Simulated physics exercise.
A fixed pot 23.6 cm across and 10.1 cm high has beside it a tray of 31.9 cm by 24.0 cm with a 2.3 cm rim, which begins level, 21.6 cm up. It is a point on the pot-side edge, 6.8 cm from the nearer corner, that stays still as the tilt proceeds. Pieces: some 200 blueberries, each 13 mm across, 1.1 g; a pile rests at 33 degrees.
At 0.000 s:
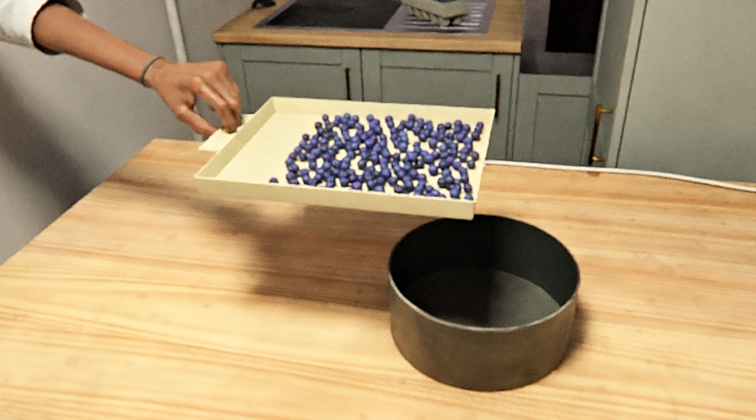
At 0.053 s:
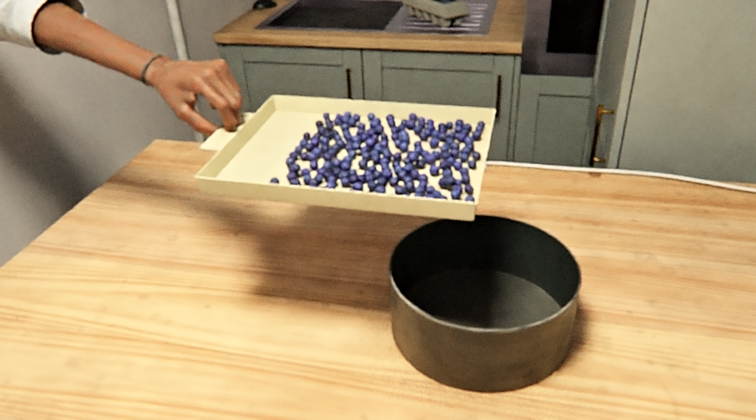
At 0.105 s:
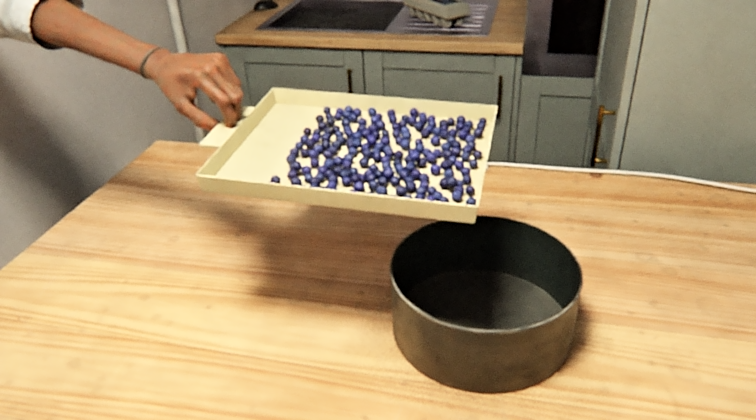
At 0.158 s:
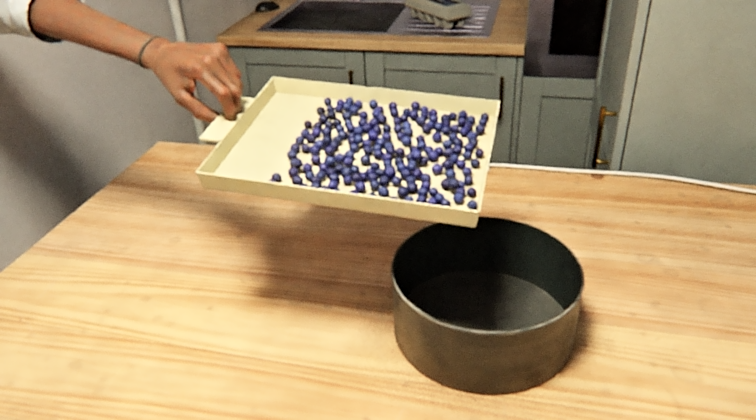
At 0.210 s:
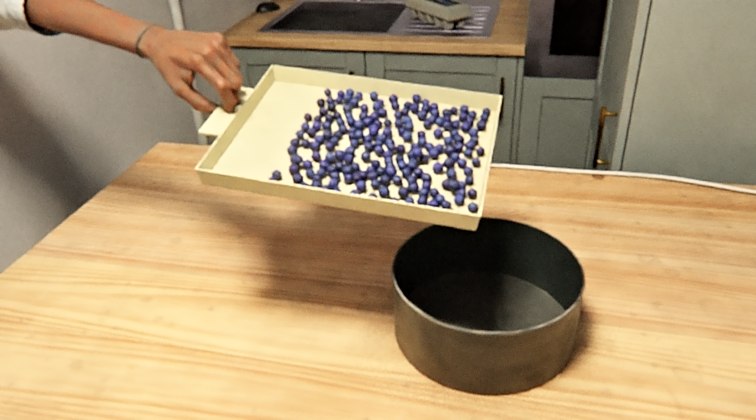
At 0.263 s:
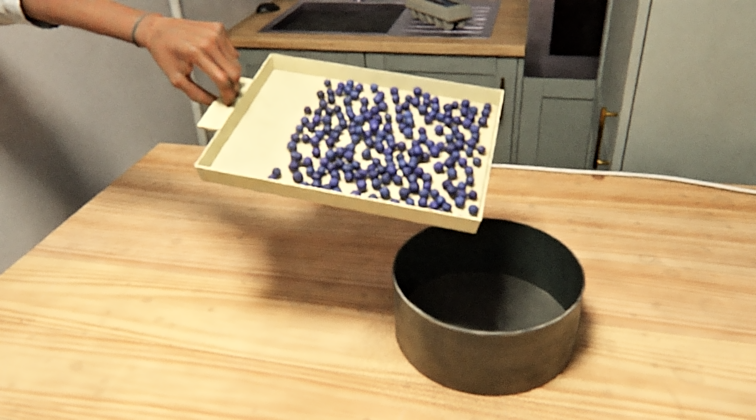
In a kitchen, a hand at the left holds a shallow cream tray of scattered blueberries above a wooden counter, beside and partly over a dark round pot. The tray starts level, then the hand raises its rear left side, gradually slanting it toward the right front corner while the berries stay spread out.
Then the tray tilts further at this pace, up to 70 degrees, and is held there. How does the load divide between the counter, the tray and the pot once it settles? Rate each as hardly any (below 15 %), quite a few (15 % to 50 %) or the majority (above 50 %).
I would put it this way: Counter: Hardly any, left on the tray: The majority, pot: Hardly any.
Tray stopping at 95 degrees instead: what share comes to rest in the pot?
Result: Close to 65 %.
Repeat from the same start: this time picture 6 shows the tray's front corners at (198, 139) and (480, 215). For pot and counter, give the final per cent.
Pot: 0, counter: 0.
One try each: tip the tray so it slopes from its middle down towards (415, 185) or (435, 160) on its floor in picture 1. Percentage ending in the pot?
Roughly 0 % for the first direction, roughly 0 % for the second.
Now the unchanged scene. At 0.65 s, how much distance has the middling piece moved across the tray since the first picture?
Some 4 cm.
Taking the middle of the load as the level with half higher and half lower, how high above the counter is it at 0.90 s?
Around 28 cm up.
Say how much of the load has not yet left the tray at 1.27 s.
100%, roughly.
After 0.65 s, tilt 41 degrees; the tray holds 100 %, the pot 0 %.
After 0.90 s, tilt 59 degrees; the tray holds 100 %, the pot 0 %.
After 1.27 s, tilt 70 degrees; the tray holds 100 %, the pot 0 %.
By 1.8 s all is still; counter 0 %, tray 100 %, pot 0 %.
